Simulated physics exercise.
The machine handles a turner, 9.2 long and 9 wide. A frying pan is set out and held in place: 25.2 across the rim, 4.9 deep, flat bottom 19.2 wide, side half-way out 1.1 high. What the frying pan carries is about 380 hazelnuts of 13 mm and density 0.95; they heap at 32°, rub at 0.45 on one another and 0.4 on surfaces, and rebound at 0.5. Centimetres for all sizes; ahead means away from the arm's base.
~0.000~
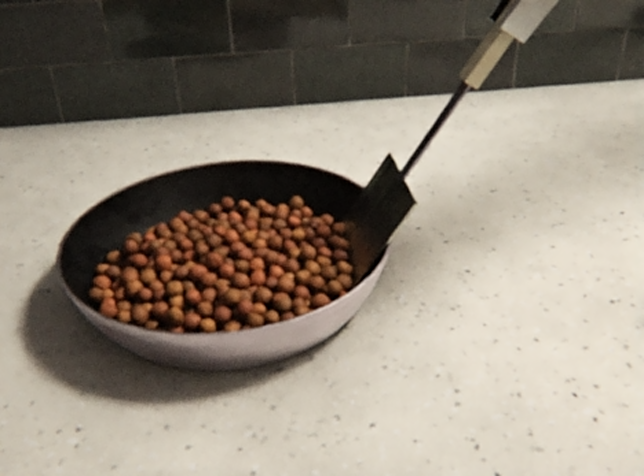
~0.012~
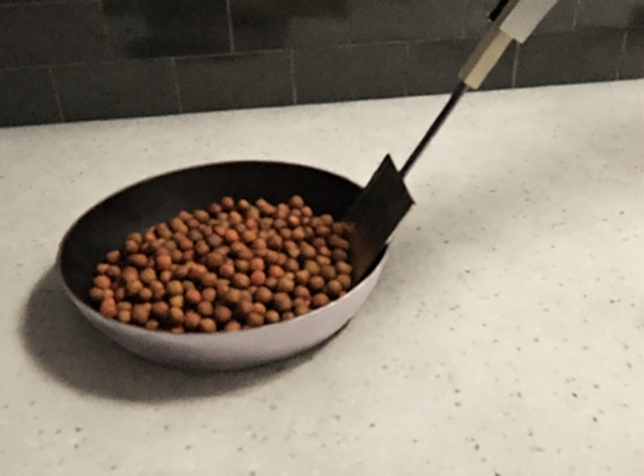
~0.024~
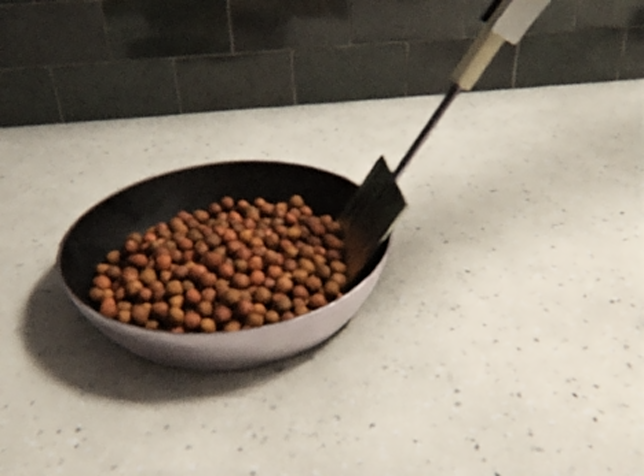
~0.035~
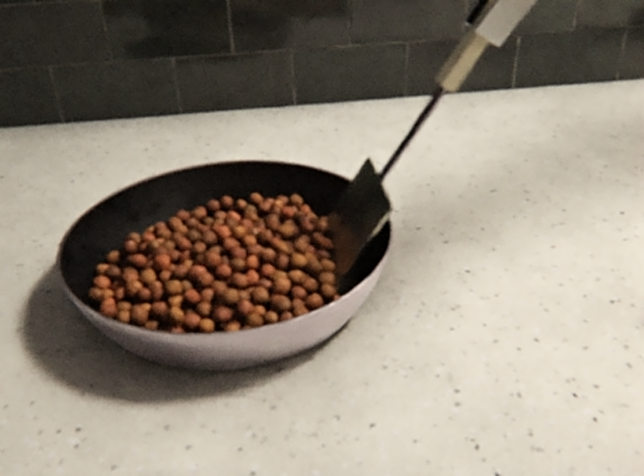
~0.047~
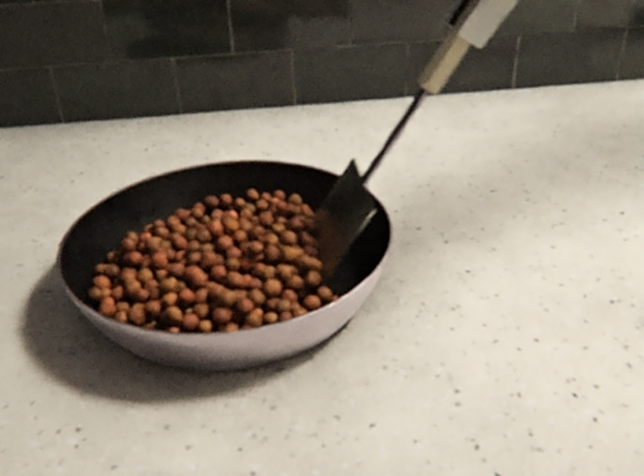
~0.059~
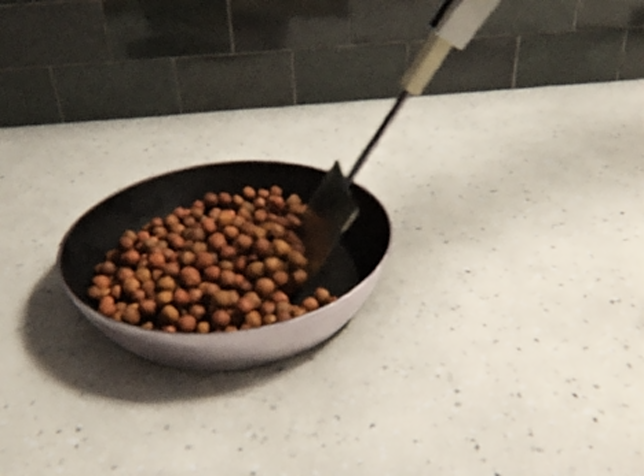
A pan full of small round brown balls sat on a speckled counter while a machine's dark turner, dipped in at the right side, slid slowly left and pushed the nearest ones into the heap.
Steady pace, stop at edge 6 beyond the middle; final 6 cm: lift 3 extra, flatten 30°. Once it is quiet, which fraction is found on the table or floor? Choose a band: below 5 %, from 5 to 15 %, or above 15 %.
From 5 to 15 %.
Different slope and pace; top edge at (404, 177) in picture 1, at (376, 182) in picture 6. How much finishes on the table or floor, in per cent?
0 per cent.
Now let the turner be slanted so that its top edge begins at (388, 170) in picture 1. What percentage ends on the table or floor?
Near 10 in a hundred.
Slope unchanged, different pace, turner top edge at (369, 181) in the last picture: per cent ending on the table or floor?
Some 5 per cent.
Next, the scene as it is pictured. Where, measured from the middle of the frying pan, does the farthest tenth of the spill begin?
50 cm.
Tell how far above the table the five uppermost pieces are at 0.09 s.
About 6 cm.
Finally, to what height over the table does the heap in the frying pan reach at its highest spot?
5.5 cm.
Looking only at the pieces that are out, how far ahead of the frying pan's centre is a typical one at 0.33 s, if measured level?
Around 20 centimetres ahead.
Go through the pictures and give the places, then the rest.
Turner top edge at (402, 176), sloping 57°; upper third of the load around (236, 259), from x 95 to 345, top at y 205; 378 in the frying pan, in the first picture.
Turner top edge at (401, 176), sloping 57°; upper third of the load around (236, 259), from x 95 to 345, top at y 205, in the second picture.
Turner top edge at (394, 178), sloping 57°; upper third of the load around (243, 256), from x 95 to 340, top at y 205, in the third picture.
Turner top edge at (380, 180), sloping 57°; upper third of the load around (245, 254), from x 95 to 340, top at y 200, in the fourth picture.
Turner top edge at (364, 182), sloping 57°; upper third of the load around (240, 255), from x 95 to 340, top at y 195, in the fifth picture.
Turner top edge at (347, 183), sloping 57°; upper third of the load around (238, 250), from x 95 to 340, top at y 195; 378 in the frying pan, in the sixth picture.
By 0.09 s, sloping 57°, highest piece 6 above the table; 378 in the frying pan.
By 0.12 s, sloping 46°, highest piece 7 above the table; 378 in the frying pan.
By 0.33 s, sloping 27°, highest piece 7 above the table; 342 in the frying pan, 32 on the table or floor, 4 on the blade or in flight.
By 1.38 s, sloping 27°, highest piece 5 above the table; 340 in the frying pan, 38 on the table or floor.
Final count, 340 in the frying pan, 38 on the table or floor. That is 10 % on the table or floor.
